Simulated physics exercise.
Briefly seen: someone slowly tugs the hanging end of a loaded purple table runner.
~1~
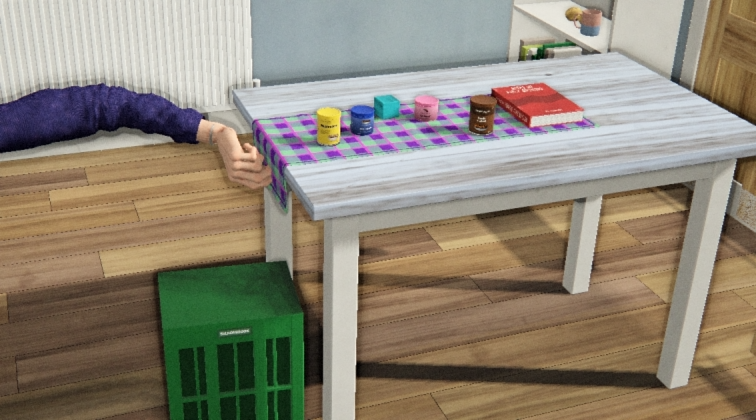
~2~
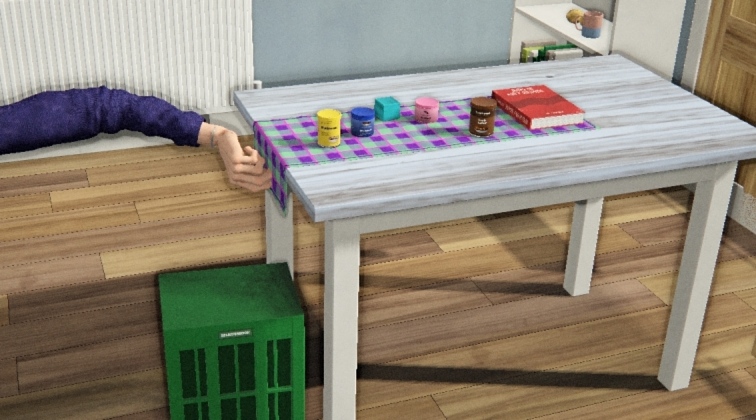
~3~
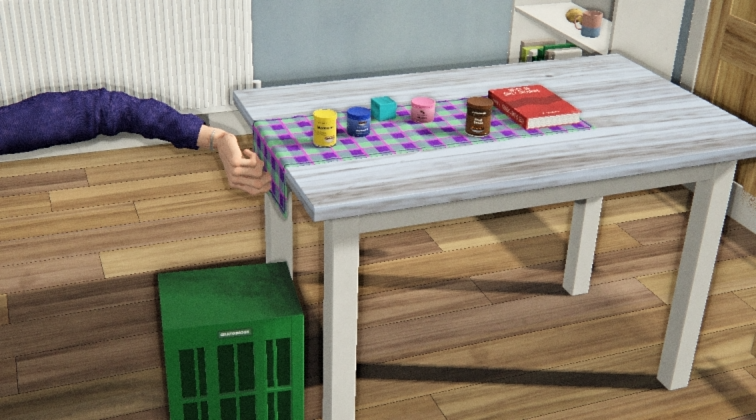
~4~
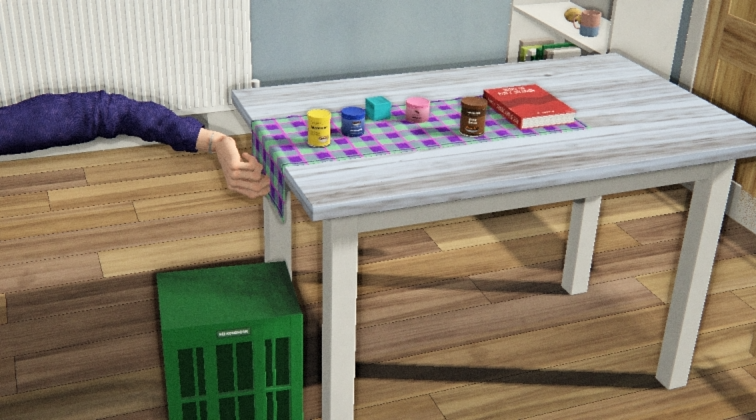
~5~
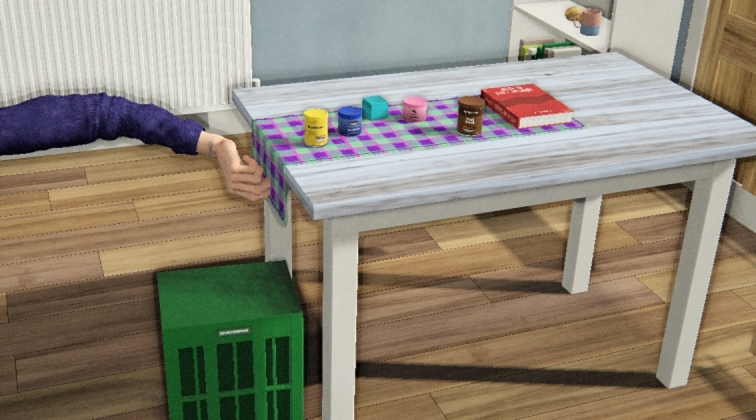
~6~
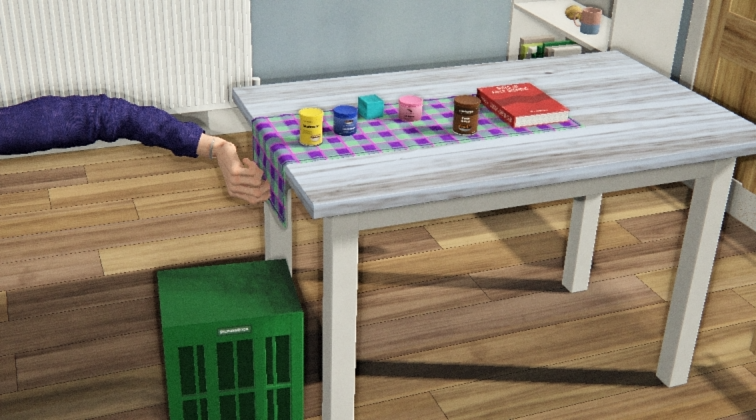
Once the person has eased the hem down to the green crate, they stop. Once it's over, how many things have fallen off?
The count of things that fall is two.
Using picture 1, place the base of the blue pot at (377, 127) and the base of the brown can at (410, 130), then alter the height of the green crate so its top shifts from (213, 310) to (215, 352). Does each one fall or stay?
The blue pot ends up off the top and the brown can ends up off the top.
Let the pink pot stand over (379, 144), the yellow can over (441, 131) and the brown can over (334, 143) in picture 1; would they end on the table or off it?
Fate of the pink pot: It goes; fate of the yellow can: It stays; fate of the brown can: It goes.
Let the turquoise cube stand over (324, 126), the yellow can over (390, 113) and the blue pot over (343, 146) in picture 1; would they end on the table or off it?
As for the turquoise cube, it tips off; the yellow can stays where it is; the blue pot tips off.
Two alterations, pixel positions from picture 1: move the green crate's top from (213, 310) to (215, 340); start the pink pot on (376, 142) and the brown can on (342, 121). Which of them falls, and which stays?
First the pink pot: It ends off the top. Then the brown can: It ends off the top.
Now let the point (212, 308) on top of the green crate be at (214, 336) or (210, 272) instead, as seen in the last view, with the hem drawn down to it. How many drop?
3 and 1.
Early on, hem near (268, 231); all still up.
Midway, hem near (267, 260); yellow can gone.
Near the end, hem on the crate; yellow can and blue pot gone.
Finally, hem on the crate; yellow can and blue pot gone. Over the edge go two.
